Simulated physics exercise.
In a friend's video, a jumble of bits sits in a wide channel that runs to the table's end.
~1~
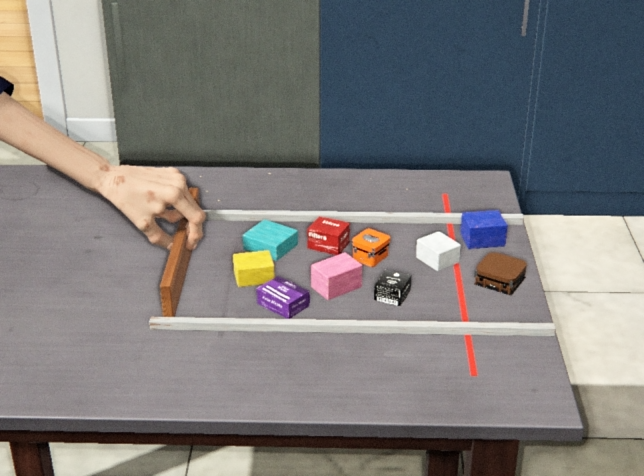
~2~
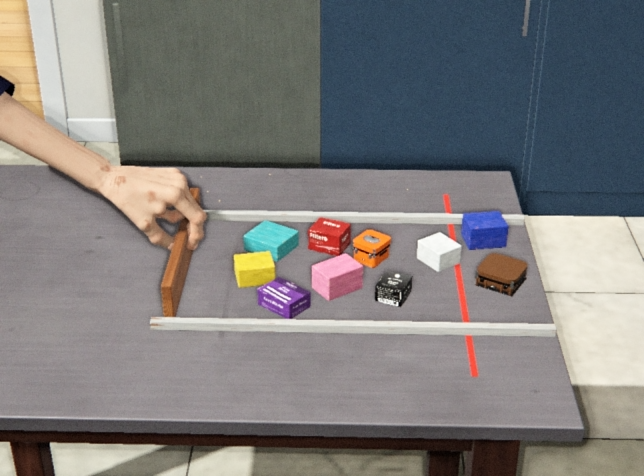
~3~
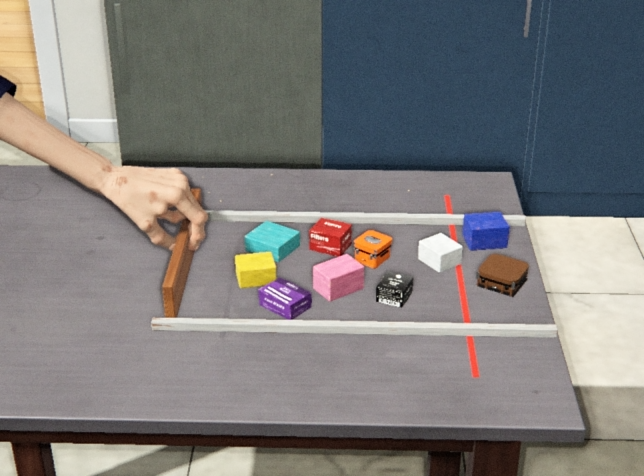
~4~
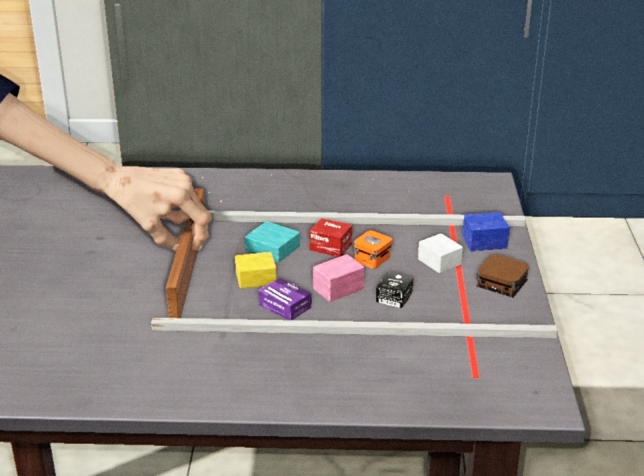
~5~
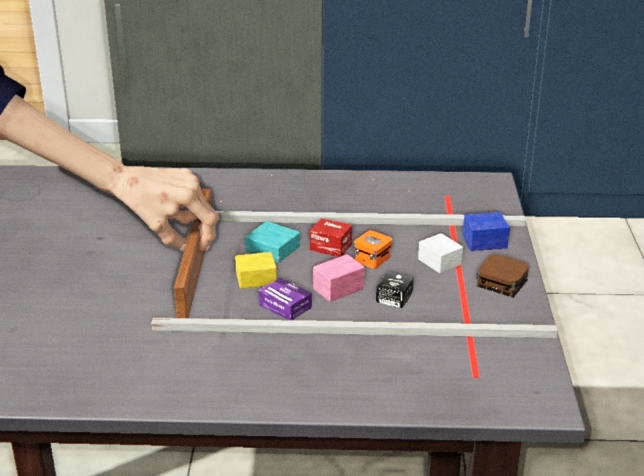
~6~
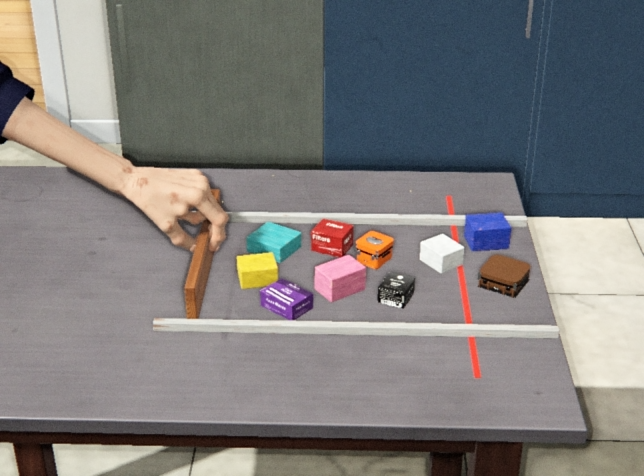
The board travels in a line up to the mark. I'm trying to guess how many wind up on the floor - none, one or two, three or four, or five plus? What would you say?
I would say one or two.
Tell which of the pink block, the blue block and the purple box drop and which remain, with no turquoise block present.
Pink block - safe, blue block - safe, purple box - safe.
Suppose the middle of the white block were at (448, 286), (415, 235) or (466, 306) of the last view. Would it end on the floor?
Results in order - still up; down; still up.
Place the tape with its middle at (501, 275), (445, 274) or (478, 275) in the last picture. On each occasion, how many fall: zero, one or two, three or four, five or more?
In order: Five or more, either one or two, 1 or 2.
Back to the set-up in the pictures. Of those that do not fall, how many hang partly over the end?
The total here is 0.
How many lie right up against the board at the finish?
It adds up to 4.
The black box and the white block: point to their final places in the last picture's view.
(517, 310) and (504, 257), approximately.
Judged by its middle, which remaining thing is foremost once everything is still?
The red box is foremost.
Soon after, none off yet; brown case at rest near (505, 276); blue block at rest near (487, 232); white block at rest near (442, 253).
Then, none off yet; brown case moving near (511, 276); blue block moved a little near (510, 233); white block moved a little near (462, 255).
By the end, the number that fall off is one or two; fallen, blue block and brown case.
